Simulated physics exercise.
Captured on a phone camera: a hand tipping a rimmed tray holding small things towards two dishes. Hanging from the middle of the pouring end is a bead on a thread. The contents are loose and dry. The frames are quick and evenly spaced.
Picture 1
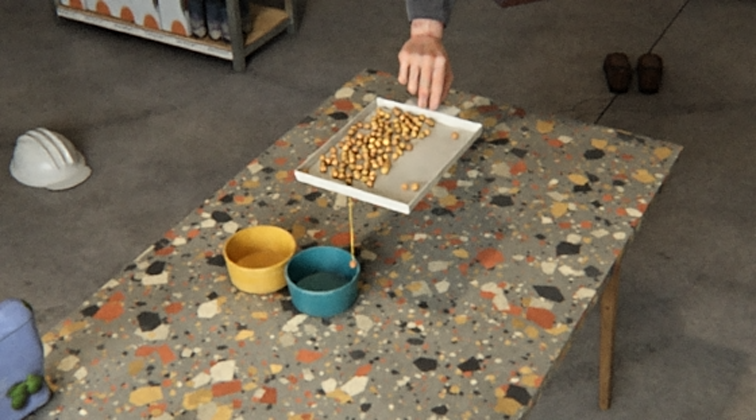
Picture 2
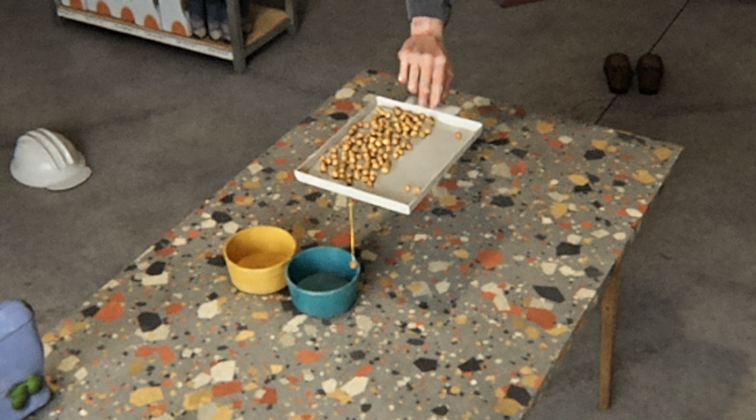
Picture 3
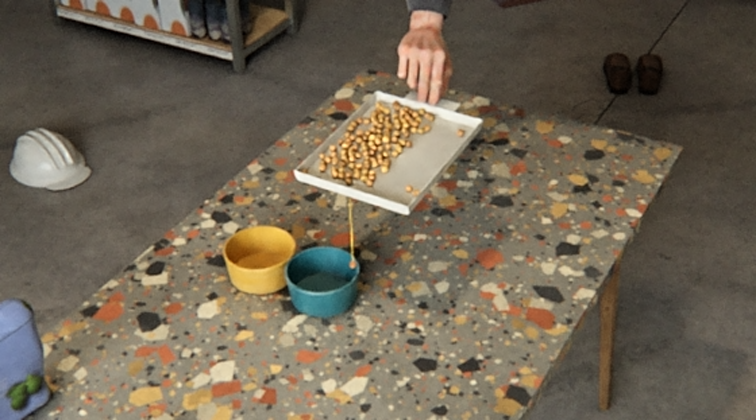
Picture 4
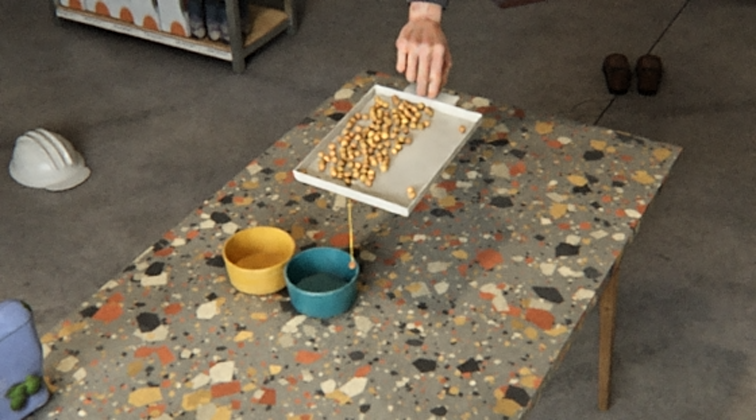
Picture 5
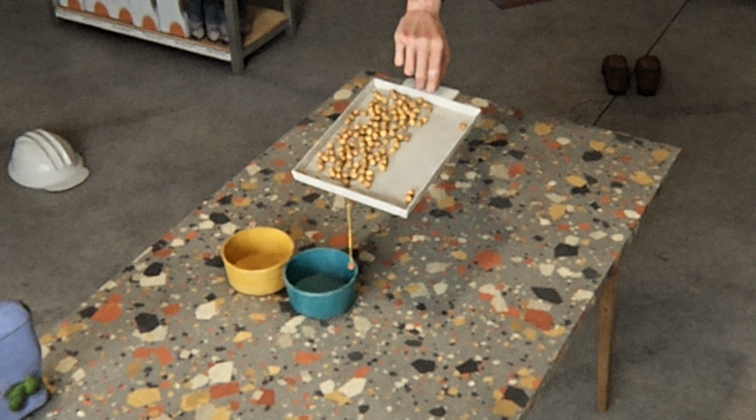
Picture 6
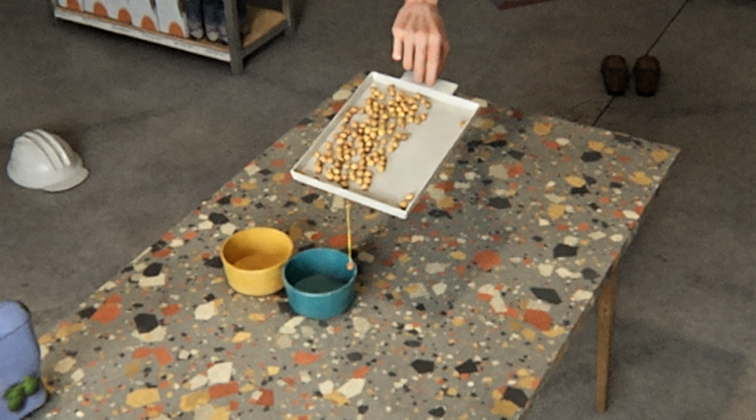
A hand at the top holds a white rimmed tray of small golden-brown beads above a speckled terrazzo-patterned table, seen from above at an angle in a grey-floored room. Below the tray's near edge, where a bead hangs on a thread, sit a yellow dish and, to its right, a teal one. The hand gradually tilts the tray slightly, lowest at its right corner, and the beads shift a little.
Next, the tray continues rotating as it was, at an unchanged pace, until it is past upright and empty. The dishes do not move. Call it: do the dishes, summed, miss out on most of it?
Yes, most of it misses them.
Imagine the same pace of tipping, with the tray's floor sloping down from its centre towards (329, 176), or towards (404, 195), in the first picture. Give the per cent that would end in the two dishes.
In turn 80 and 0 in a hundred.
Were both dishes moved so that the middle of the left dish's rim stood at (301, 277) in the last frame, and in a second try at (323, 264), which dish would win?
In the first try it's the one on the right, and in the second it's the one on the right.
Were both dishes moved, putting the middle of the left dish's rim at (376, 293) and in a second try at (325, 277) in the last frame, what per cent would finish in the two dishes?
First placement: Some 70 %; second placement: Some 80 %.
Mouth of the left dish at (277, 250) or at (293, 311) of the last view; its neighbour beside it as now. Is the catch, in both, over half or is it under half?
Try 1: Not up to half; try 2: Not up to half.
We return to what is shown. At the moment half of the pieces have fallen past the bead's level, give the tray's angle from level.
That happens at around 95°.
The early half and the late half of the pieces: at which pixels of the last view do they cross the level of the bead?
Earlier portion about (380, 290); later portion about (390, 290).
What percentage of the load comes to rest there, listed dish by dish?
Left dish 0, right dish 0 %.
Shortly afterwards, tray tipped steeply; all but a few on the tray; only a few outside both; only a few in the air.
Next, tray tipped right over; near a quarter on the tray; only a few in the right dish; near a third outside both; near a third in the air.
Some moments later, tray tipped past a quarter turn; a little in the right dish; all but a few outside both.
In the end, tray tipped past a quarter turn; a little in the right dish; none at all in the left dish; all but a few outside both.
